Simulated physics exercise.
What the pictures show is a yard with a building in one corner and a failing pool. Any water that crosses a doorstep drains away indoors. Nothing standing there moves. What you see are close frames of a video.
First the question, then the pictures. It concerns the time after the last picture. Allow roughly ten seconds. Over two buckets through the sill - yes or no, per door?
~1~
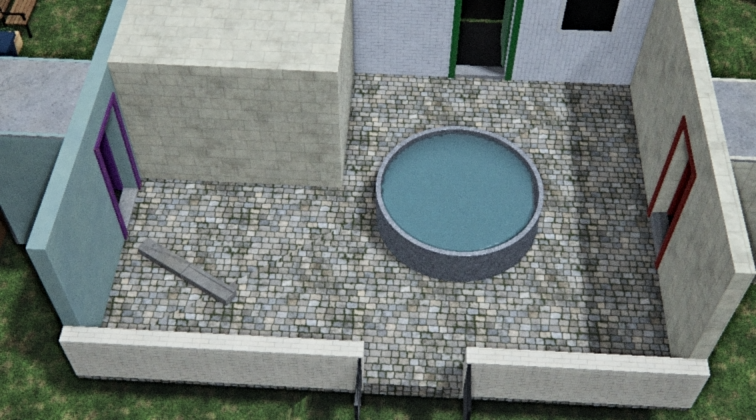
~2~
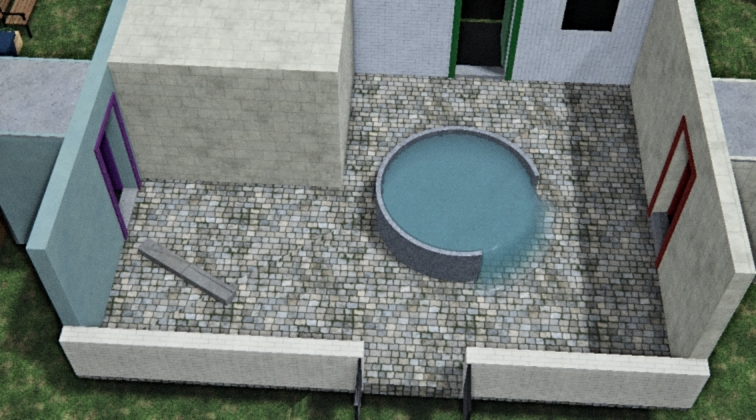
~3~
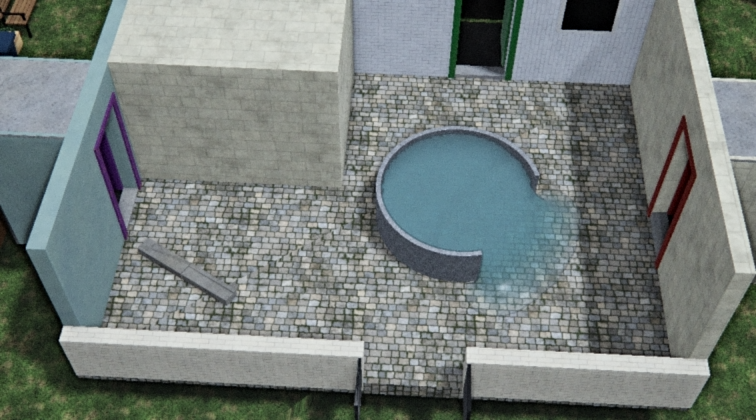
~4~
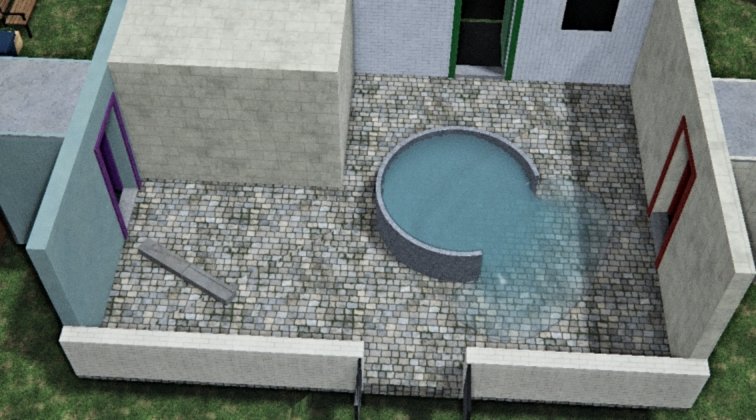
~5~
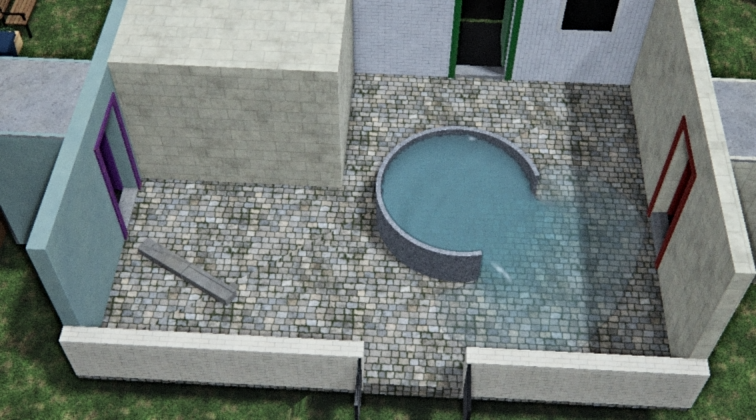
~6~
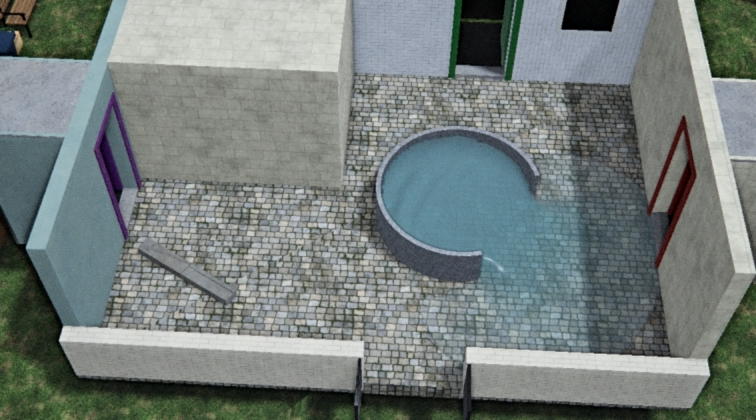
Purple door - yes, red door - yes, green door - no.
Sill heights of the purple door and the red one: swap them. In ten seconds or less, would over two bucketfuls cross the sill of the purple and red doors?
One by one: The purple door holds; the red door lets more in.
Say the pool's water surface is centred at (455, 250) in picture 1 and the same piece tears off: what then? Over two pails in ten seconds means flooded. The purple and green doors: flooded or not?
Looking at both doors, the purple one doesn't reach it while the green one breaks the limit.
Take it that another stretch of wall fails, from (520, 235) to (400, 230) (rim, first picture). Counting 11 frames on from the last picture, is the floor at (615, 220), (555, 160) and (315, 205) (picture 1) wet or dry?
As listed: Free of water, dry, dry.
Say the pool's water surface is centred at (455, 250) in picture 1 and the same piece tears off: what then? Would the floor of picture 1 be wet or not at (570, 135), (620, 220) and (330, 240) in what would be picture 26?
Soaked, soaked, bone-dry.
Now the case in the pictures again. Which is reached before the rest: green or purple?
I'd say the green door.
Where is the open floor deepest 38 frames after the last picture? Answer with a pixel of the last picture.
My estimate is about (631, 94).
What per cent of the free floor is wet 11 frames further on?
I'd estimate some 30 per cent.
A moment on, water covers 25 % of the floor; the purple door not reached, the red door over two buckets in, the green door not reached.
Next, water covers 30 % of the floor; the purple door not reached, the red door over two buckets in, the green door not reached.
Then, water covers 45 % of the floor; the purple door not reached, the red door far over two buckets in, the green door not reached.
Later, water covers 85 % of the floor; the purple door not reached, the red door far over two buckets in, the green door wet at the sill, nothing in.
In the end, water covers 95 % of the floor; the purple door over two buckets in, the red door far over two buckets in, the green door wet at the sill, nothing in.
